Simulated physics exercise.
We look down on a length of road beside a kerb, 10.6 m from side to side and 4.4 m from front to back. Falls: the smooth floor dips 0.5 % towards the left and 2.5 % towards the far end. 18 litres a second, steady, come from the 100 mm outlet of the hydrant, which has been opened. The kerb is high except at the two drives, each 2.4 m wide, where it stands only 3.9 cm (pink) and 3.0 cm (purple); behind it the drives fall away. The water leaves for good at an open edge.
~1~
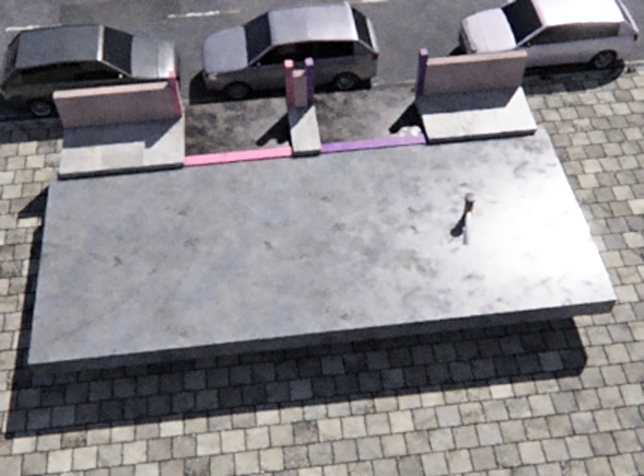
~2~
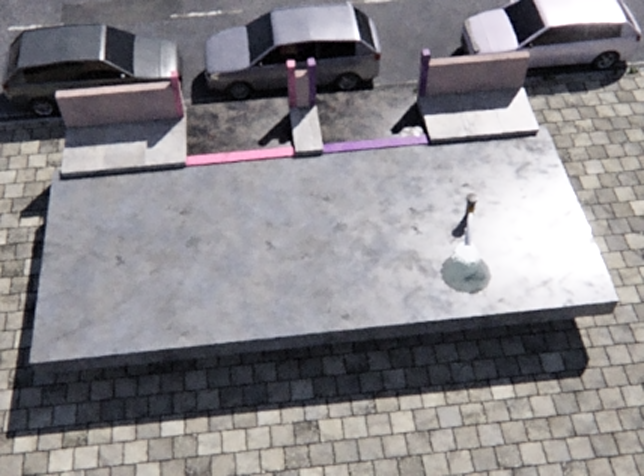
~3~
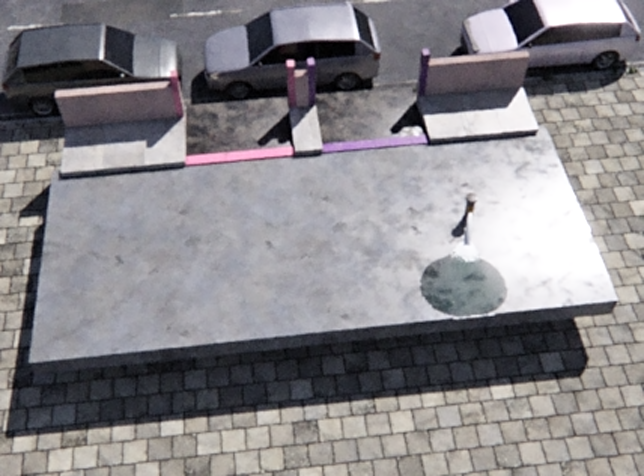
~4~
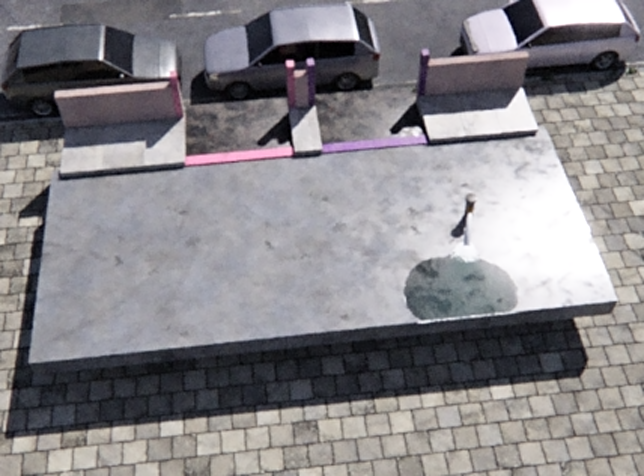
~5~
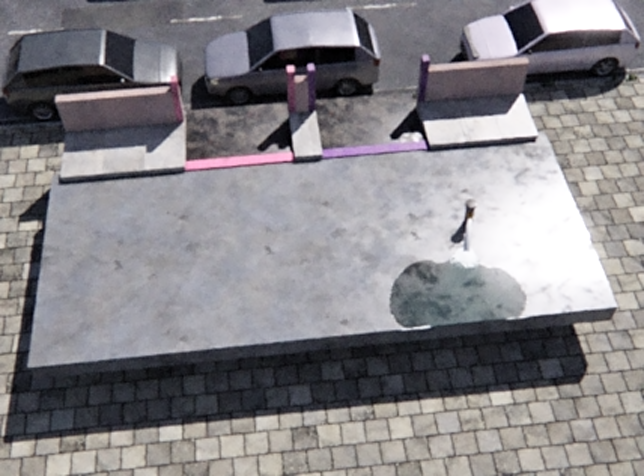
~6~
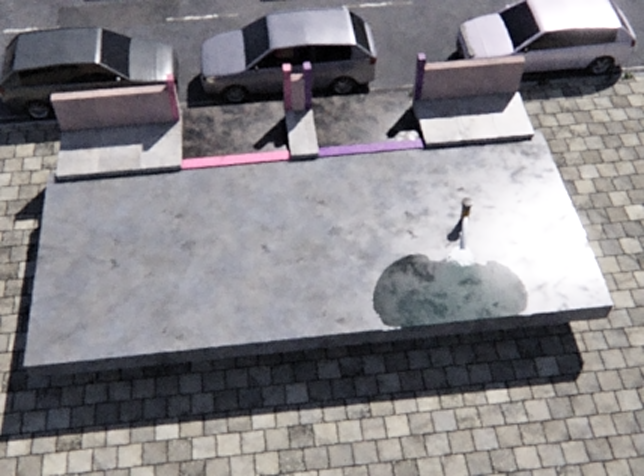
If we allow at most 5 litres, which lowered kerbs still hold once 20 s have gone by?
At the pink driveway the total remains beneath the mark. At the purple driveway the total remains beneath the mark.
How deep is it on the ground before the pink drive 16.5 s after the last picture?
Close to 0.8 cm of depth.
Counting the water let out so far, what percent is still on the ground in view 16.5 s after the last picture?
Roughly 32 percent of it is still there.
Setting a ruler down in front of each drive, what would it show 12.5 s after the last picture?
Depth (cm) - pink: 0.0, purple: 0.4.
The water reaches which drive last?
The pink one.
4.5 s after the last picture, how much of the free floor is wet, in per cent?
Roughly 10 per cent of the floor is wet.
Then, 1.5 s after the last picture water covers 10 % of the floor and is deepest (4 cm) near (459, 256); pink driveway not reached, purple driveway not reached.
Then, 4.5 s after the last picture water covers 10 % of the floor and is deepest (4 cm) near (459, 256); pink driveway not reached, purple driveway not reached.
Then, 8.5 s after the last picture water covers 15 % of the floor and is deepest (4 cm) near (459, 256); pink driveway not reached, purple driveway not reached.
Then, 12.5 s after the last picture water covers 15 % of the floor and is deepest (4 cm) near (459, 256); pink driveway not reached, purple driveway not reached.
Then, 16.5 s after the last picture water covers 20 % of the floor and is deepest (4 cm) near (459, 256); pink driveway 0.79 cm at the lowered kerb, 0 L in, purple driveway 0.96 cm at the lowered kerb, 0 L in.
